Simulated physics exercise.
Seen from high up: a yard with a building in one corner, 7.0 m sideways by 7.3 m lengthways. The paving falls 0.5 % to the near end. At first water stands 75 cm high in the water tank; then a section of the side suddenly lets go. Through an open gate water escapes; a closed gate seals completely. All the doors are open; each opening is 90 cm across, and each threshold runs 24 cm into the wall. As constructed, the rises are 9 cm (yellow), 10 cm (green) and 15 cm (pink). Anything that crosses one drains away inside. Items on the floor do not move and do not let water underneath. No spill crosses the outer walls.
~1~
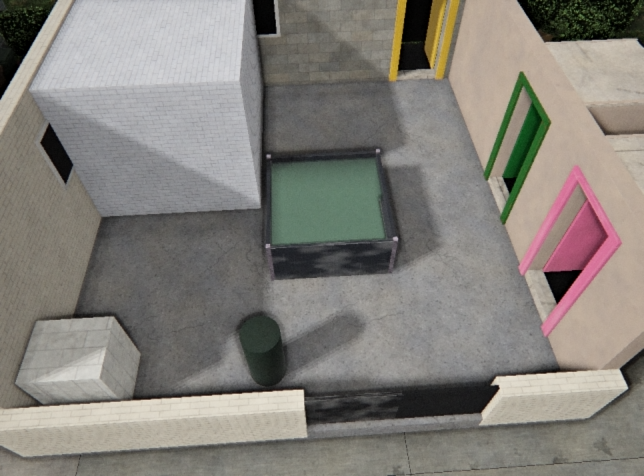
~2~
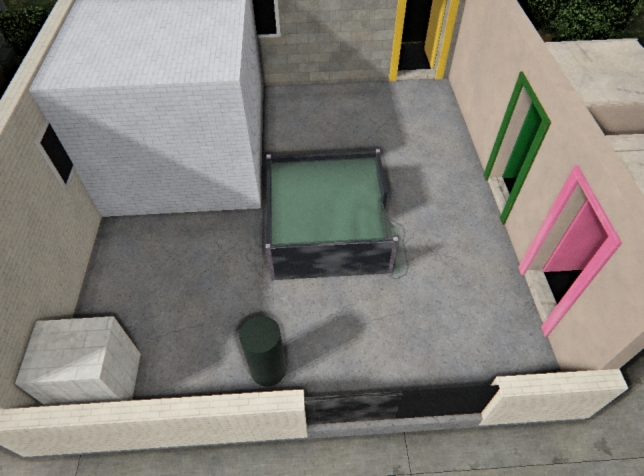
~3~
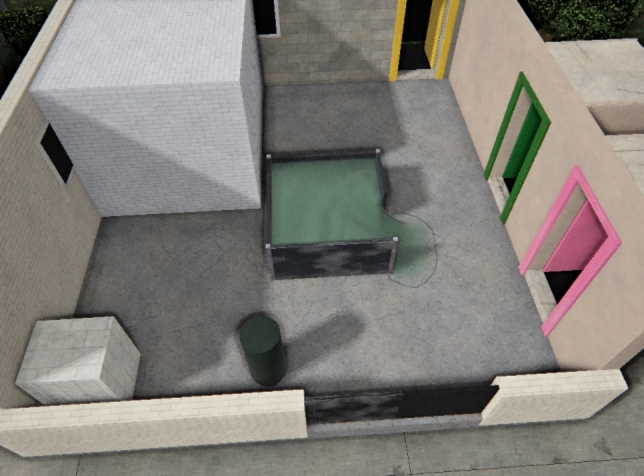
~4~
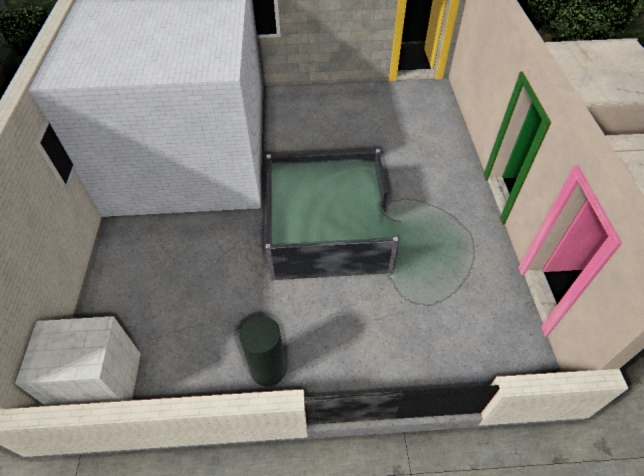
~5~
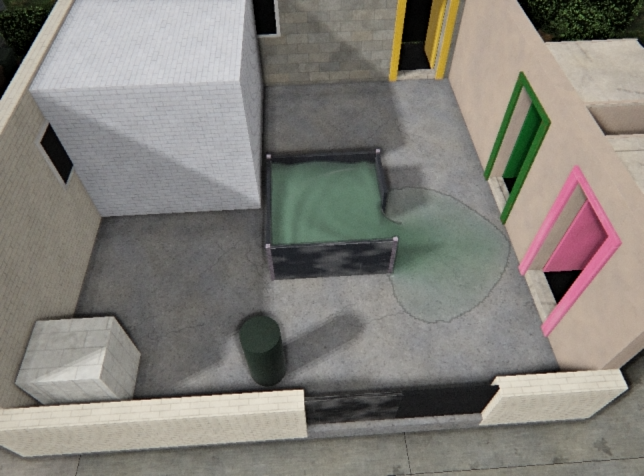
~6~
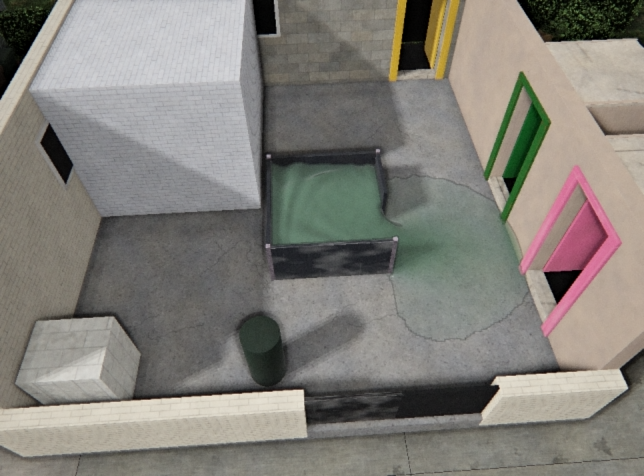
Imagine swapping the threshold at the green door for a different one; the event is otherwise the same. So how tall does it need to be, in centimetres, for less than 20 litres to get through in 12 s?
It would need to be around 22 cm tall.
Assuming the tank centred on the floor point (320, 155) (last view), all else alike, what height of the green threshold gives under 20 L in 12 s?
Then about 27 centimetres at the least.
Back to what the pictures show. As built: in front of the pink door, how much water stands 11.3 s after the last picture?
Some 6.5 cm.
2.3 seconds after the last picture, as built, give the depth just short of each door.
Lab note, cm: Yellow 11; green 19; pink 21.
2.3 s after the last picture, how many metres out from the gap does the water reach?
I make it some 5.0 m.
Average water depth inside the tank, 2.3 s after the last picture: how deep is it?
Around 31 centimetres.
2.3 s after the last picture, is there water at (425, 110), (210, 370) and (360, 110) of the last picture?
Awash; untouched; untouched.
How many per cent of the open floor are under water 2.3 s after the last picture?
Roughly 40 percent of the floor is wet.
Then, 0.7 s after the last picture water covers 20 % of the floor, deepest (40 cm) near (507, 254); 25 cm at the green door, 26 litres in over its 10 cm threshold.
Then, 2.3 s after the last picture water covers 40 % of the floor, deepest (32 cm) near (555, 382); 19 cm at the green door, 128 litres in over its 10 cm threshold.
Then, 11.3 s after the last picture water covers 95 % of the floor, deepest (12 cm) near (223, 418); 4 cm at the green door, 170 litres in over its 10 cm threshold.
At the green door as built, the water peaked near 25 cm, 1.1 s after the last picture.
With a threshold of 20.5 cm, 30 litres would have come in within the 12 s; with 24 cm, 13 litres. So under 20 litres takes about 22 cm.
